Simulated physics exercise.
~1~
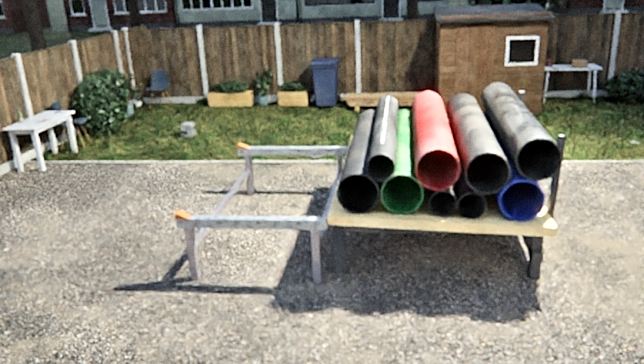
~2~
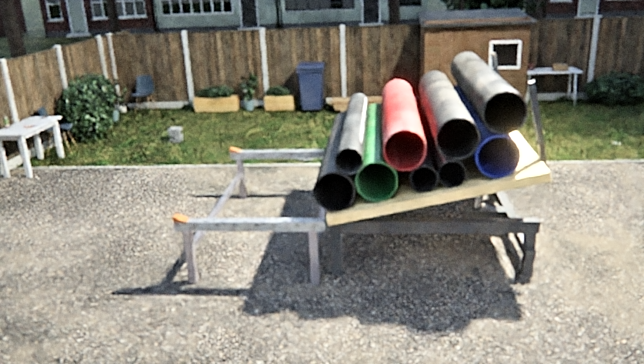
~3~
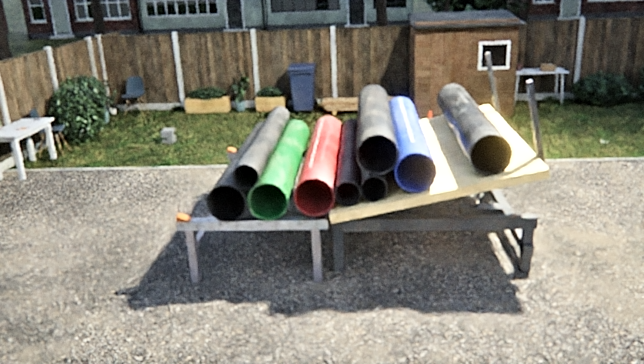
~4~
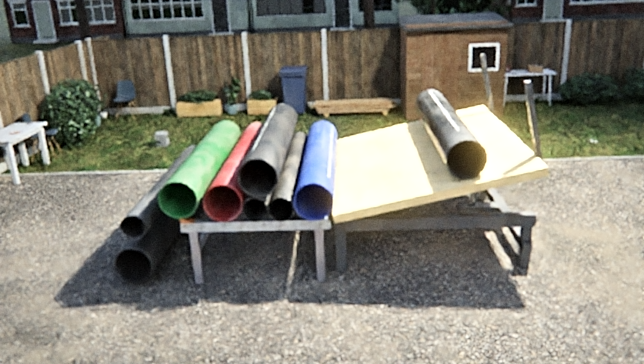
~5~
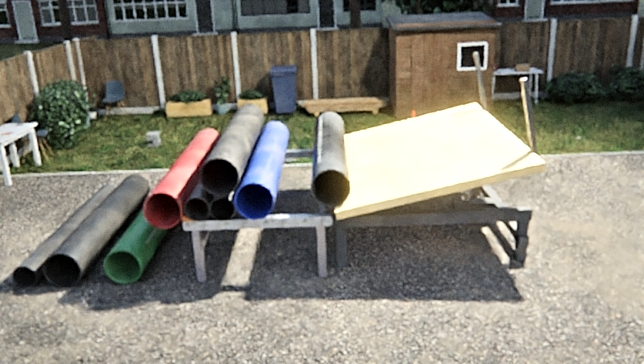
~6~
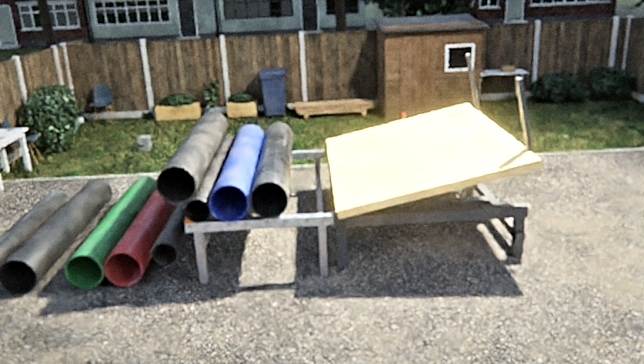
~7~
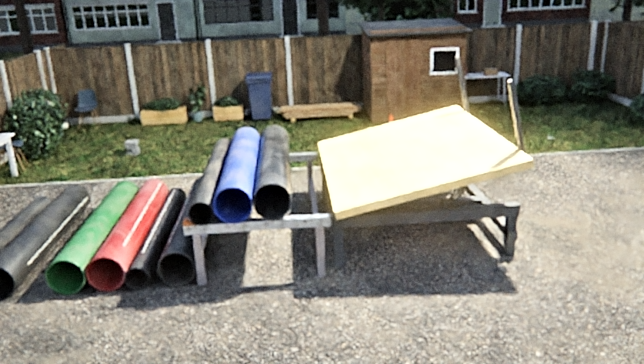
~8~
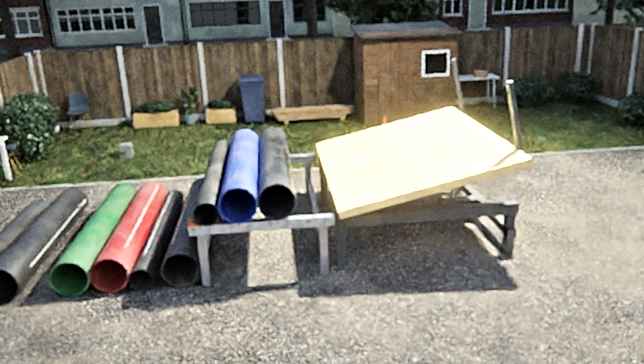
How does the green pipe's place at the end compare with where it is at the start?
At the start the green pipe is in the pile on the wooden deck at the right. At the end it lies on the ground to the left of the rack, beside the red pipe.
